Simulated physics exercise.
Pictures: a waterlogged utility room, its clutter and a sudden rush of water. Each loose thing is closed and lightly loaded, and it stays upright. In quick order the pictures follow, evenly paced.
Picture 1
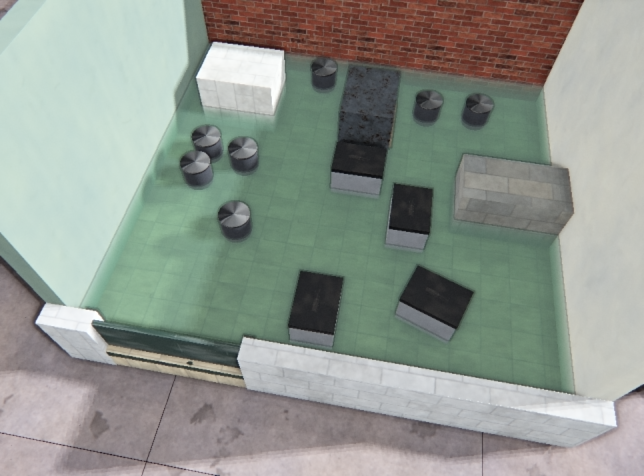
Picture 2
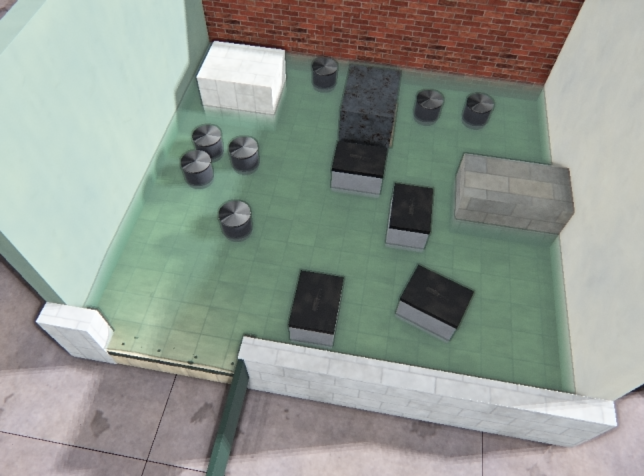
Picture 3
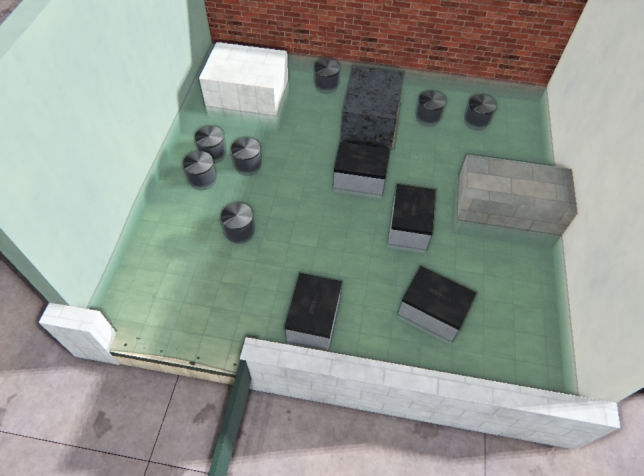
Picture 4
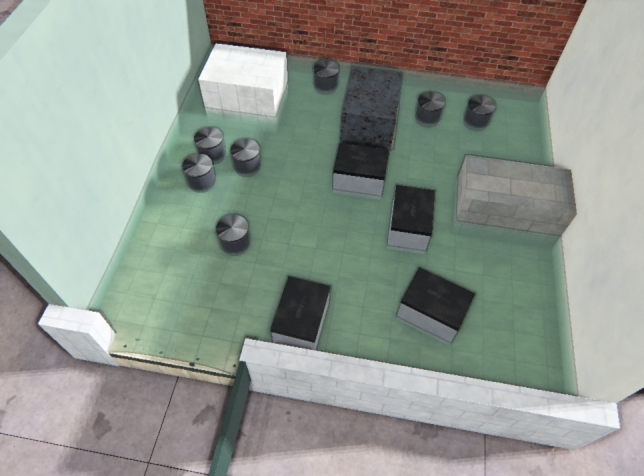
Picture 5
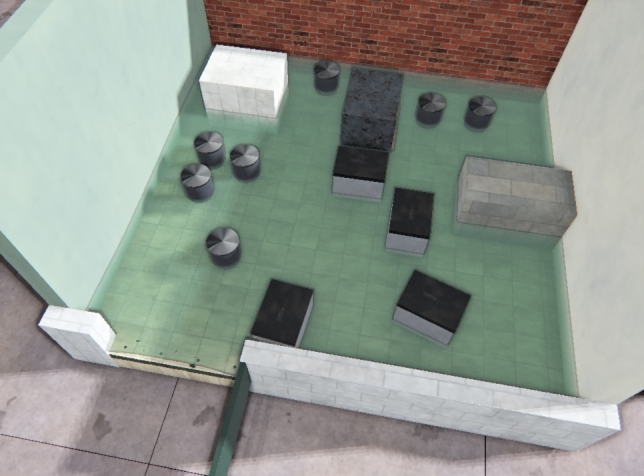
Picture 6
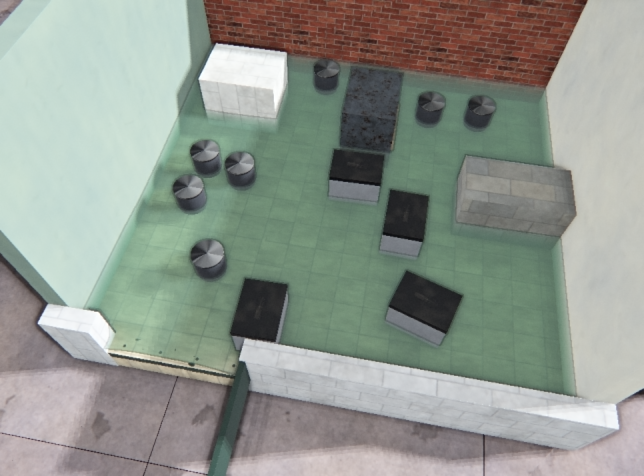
In the video, dark-topped boxes and round grey pails sit in greenish water inside a walled space as a green gate at the front left swings outward, then several of them drift left and toward the opening.
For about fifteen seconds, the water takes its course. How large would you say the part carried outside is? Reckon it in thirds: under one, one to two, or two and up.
Two and up, in thirds.
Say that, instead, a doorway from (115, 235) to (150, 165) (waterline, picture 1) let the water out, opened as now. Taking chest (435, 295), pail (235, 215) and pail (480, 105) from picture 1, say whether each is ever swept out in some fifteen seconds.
One by one as named: Doesn't escape, gets away and doesn't escape.
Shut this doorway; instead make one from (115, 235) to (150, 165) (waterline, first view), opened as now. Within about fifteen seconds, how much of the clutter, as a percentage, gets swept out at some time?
Around 50 in a hundred.
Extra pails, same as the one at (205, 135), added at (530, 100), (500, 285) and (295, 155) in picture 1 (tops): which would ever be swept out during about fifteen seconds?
Summary in sequence: Never leaves, never leaves, exits at some point.
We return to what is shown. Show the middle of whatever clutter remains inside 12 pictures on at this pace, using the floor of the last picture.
Around pixel (300, 232).
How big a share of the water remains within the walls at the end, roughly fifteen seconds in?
It comes to about 48 parts in a hundred.
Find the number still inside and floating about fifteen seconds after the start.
I make it 3.
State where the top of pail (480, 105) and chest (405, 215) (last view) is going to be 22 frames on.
They should end up near (438, 123) and (165, 319) respectively.
A moment on, 1 of 11 are out; 10 afloat.
Next, 3 of 11 are out; 8 afloat.
Later, 7 of 11 are out; 4 afloat.
In the end, 8 of 11 are out; 3 afloat.
